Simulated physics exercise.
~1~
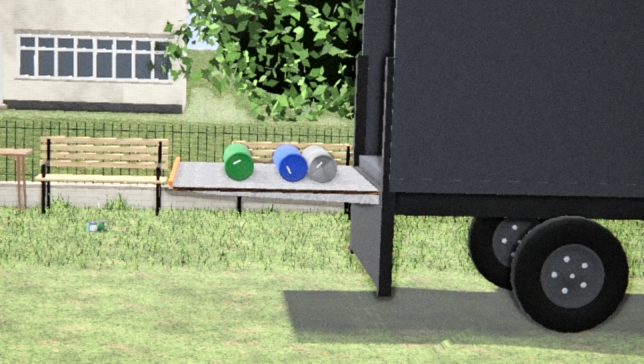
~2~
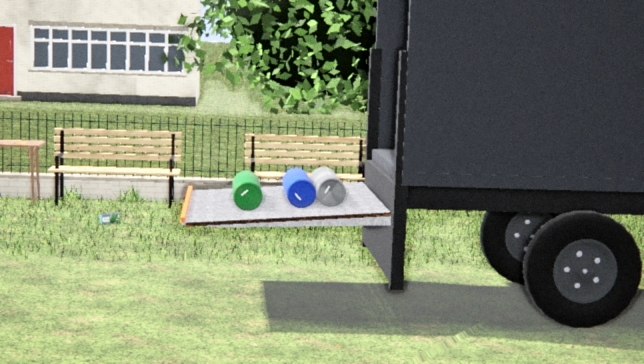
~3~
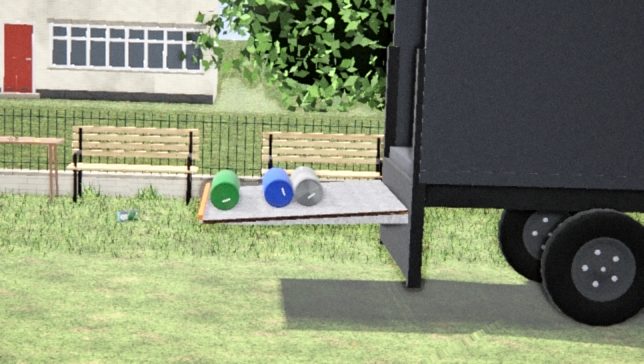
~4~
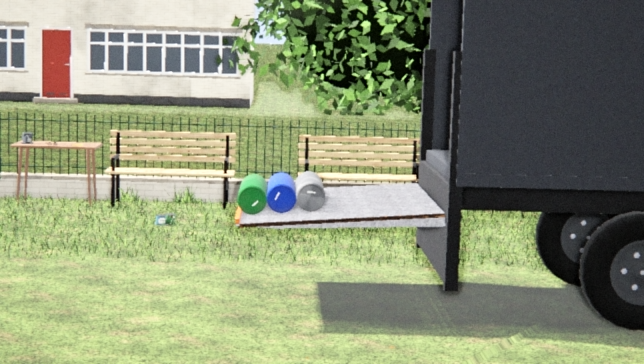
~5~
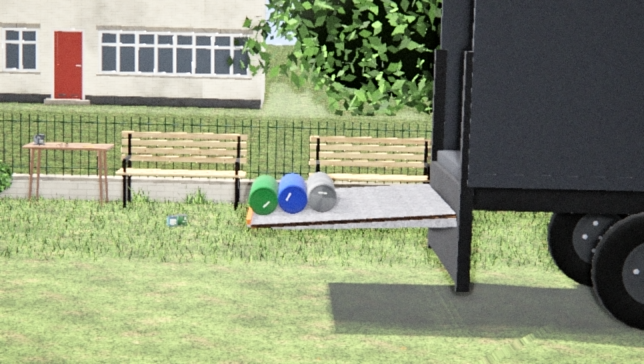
A large dark lorry stands on grass at the right, seen from the side, with a pale platform jutting left from its tail. Three cylinders, green, blue and grey from left to right, lie end-on upon it, with benches, a fence and a pale building behind. The platform drops slightly and tips down to the left as the view shifts left. The cylinders roll left towards the orange stop at its outer edge. Green halts there, and blue and grey close up behind it. All three end resting in a row on the sloping platform, none having gone over.
